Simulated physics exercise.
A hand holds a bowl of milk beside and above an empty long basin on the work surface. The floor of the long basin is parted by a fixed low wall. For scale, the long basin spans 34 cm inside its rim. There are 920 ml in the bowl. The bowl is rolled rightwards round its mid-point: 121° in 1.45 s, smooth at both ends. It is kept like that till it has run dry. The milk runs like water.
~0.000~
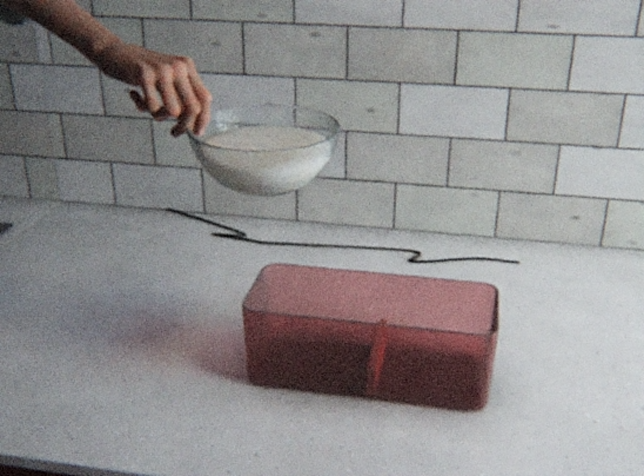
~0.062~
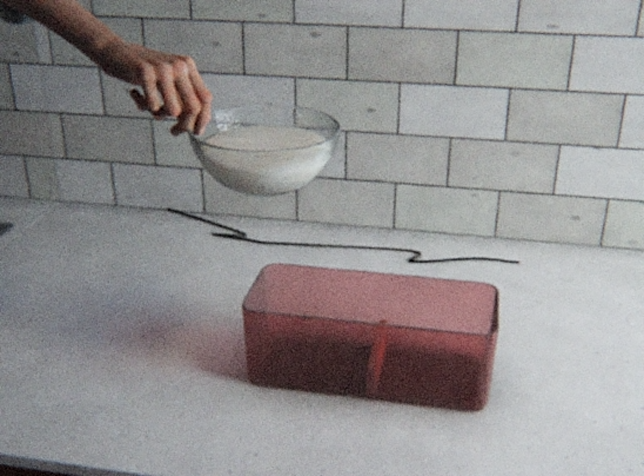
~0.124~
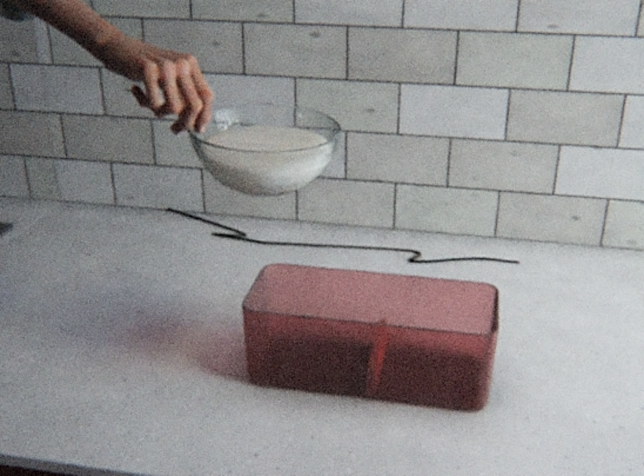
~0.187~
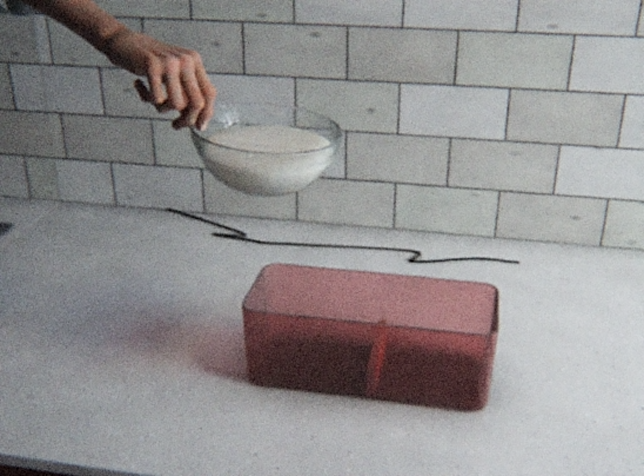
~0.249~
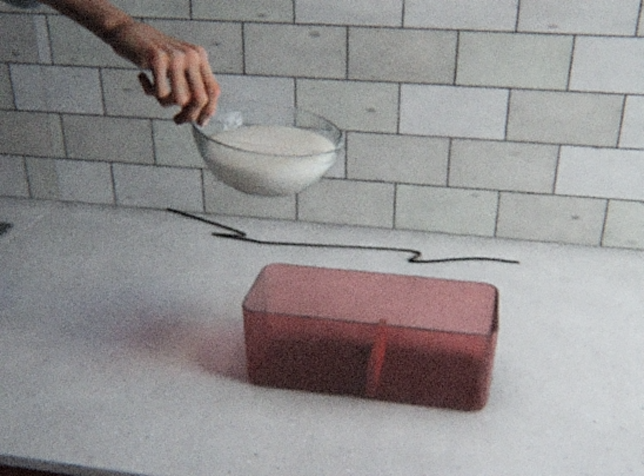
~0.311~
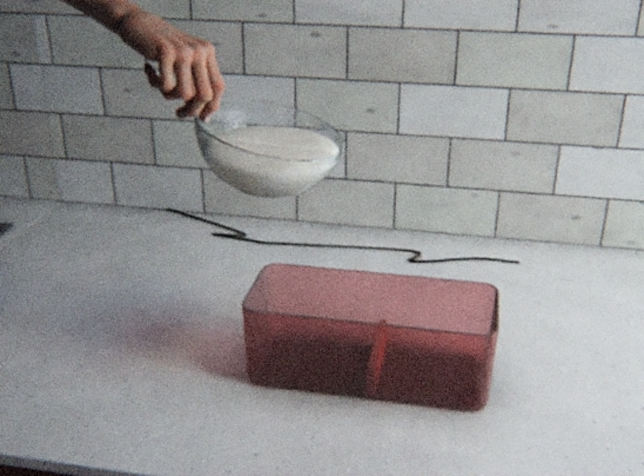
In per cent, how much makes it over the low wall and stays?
The far part has some 60 per cent.
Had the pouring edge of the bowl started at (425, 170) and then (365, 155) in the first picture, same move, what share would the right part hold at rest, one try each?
In turn about 80 and 75 per cent.
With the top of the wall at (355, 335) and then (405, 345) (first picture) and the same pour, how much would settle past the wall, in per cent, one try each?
In turn about 80 and 20 per cent.
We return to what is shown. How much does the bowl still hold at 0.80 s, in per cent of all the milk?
Some 34 per cent.
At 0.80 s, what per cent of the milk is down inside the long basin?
Some 26 per cent.
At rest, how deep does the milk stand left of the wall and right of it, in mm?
Left about 16 mm, right about 28 mm.
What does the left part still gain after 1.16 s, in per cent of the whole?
Near 1 in a hundred.
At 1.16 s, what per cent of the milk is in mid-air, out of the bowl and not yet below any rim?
Some 1 per cent.
By 0.80 s the tilt is 71° and 34 per cent is still to pour, 3 is left of the wall and 22 right of it.
By 1.16 s the tilt is 110° and 0 per cent is still to pour, 38 is left of the wall and 61 right of it.
By 1.54 s the tilt is 121° and 0 per cent is still to pour, 38 is left of the wall and 61 right of it.
By 1.95 s the tilt is 121° and 0 per cent is still to pour, 38 is left of the wall and 61 right of it.
At rest 39 per cent lies left of the wall, 60 right of it and 1 outside.
